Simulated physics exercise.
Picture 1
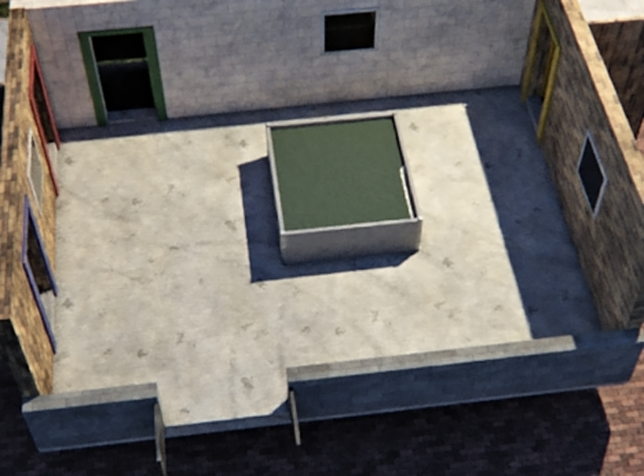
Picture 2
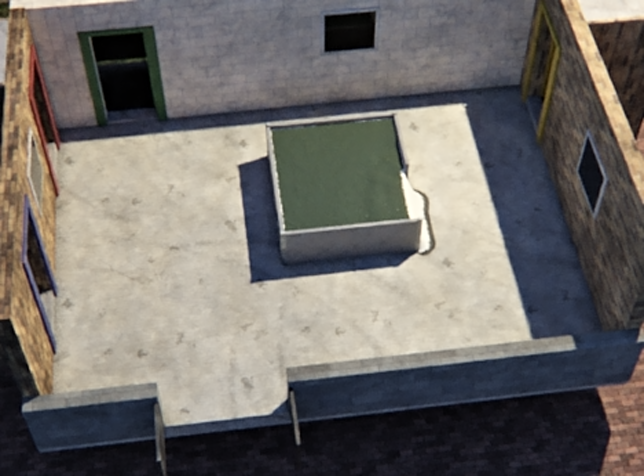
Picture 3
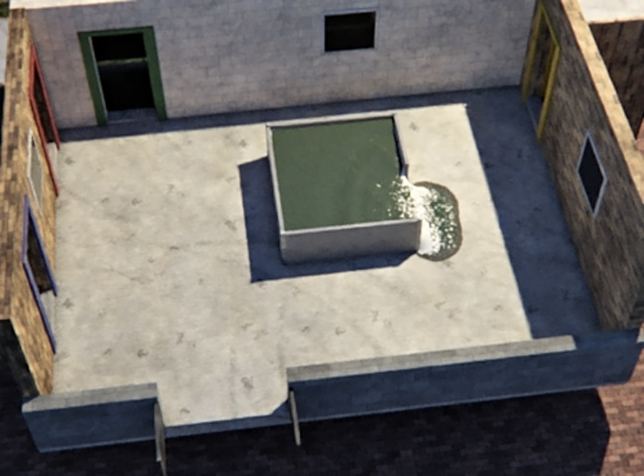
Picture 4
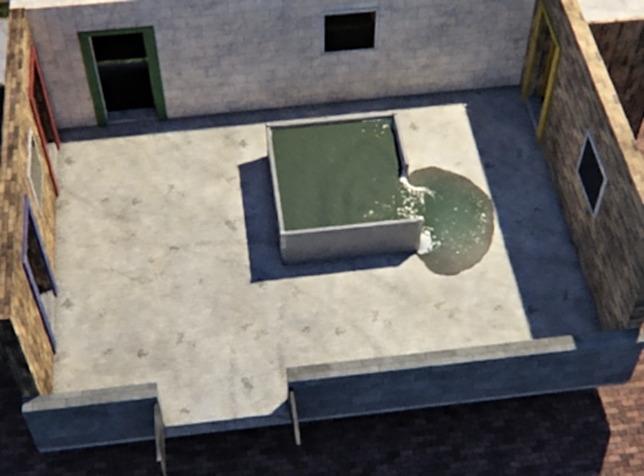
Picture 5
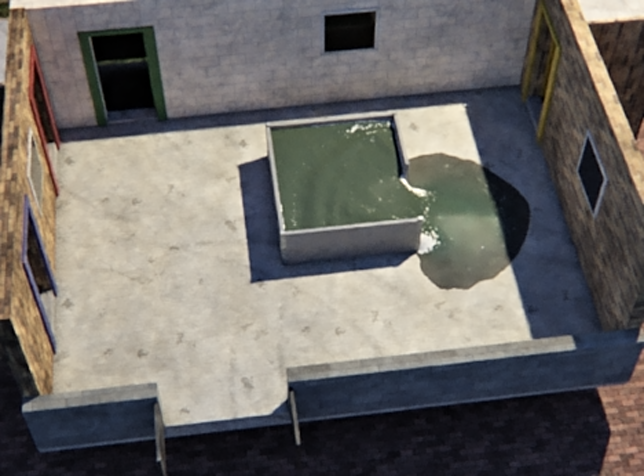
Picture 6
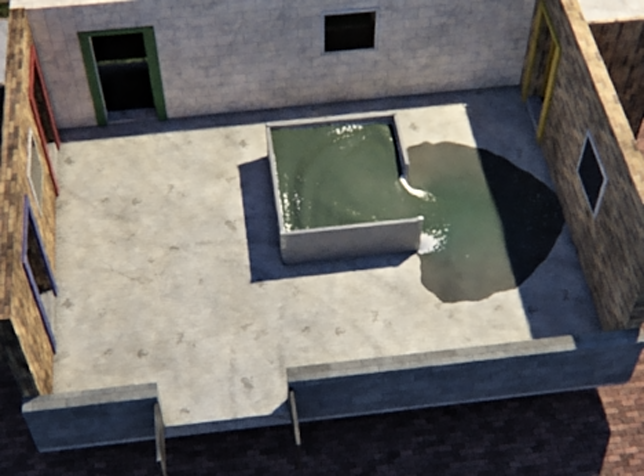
The clip shows a walled courtyard from above as a section of a square tank's right side opens and greenish water pours out, foaming at the gap, then spreads rightward across the pale floor in a widening, rounded pool.
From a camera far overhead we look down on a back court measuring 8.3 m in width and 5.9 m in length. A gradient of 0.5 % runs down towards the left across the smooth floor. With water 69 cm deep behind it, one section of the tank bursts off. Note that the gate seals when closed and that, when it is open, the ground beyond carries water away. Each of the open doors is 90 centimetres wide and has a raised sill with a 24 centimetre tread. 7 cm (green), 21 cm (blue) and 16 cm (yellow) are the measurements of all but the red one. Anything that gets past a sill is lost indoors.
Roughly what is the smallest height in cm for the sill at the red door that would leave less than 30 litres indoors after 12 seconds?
Close to 8.5 cm.
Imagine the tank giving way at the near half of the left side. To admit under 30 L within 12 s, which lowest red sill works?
A minimum of about 13.5 cm.
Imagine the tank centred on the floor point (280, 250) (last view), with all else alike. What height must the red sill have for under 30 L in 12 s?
Roughly 8.5 centimetres.
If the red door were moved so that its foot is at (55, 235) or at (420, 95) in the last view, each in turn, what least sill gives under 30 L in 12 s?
Roughly 8.5 and 6.5 cm.
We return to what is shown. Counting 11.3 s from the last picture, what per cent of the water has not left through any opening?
Roughly 98 percent of the water remains.
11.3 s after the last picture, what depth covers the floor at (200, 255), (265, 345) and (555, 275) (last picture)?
In order: Around 6, 3 and 8 cm.
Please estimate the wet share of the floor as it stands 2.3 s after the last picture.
Close to 30 per cent of it is wet.
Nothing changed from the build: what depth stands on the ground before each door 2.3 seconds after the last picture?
Door by door, in centimetres - green 0, blue 0, yellow 13, red 0.
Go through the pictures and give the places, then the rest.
In the first picture, still water, 69 cm deep, in the tank at (341, 174); the red door at (45, 129) is dry.
In the second picture, the gap is at (410, 213), the front 0.3 m out at (425, 203); the back of the tank holds 69 cm.
In the third picture, water pours out at (410, 213) and has run 0.8 m, to (454, 203); about 11 cm deep outside, 69 cm at the back.
In the fourth picture, the front is at (489, 210), 1.3 m from the gap at (410, 214); 2.2 m2 of floor is wet, 69 cm left at the back.
In the fifth picture, the gap is at (410, 214), the front 1.9 m out at (525, 209); the back of the tank holds 69 cm.
In the sixth picture, water pours out at (410, 213) and has run 2.5 m, to (561, 209); about 5 cm deep outside, 64 cm at the back; the red door at (45, 129), 6.1 m from the gap, is still 5.9 m from the nearest water.
Then, 0.7 s after the last picture water covers 20 % of the floor, deepest (37 cm) near (423, 226); it has not reached the red door.
Then, 2.3 s after the last picture water covers 30 % of the floor, deepest (36 cm) near (609, 349); it has not reached the red door.
Then, 11.3 s after the last picture water covers 100 % of the floor, deepest (12 cm) near (266, 217); 11 cm at the red door, 0 litres in over its 21 cm sill.
At the red door as built, the water peaked near 13 cm, 8.3 s after the last picture.
Run again over the same 12 s with other heights there, 47 litres in over 7.5 cm, 9 litres over 10.5 cm. The limit of 30 litres is kept from about 8.5 cm up.
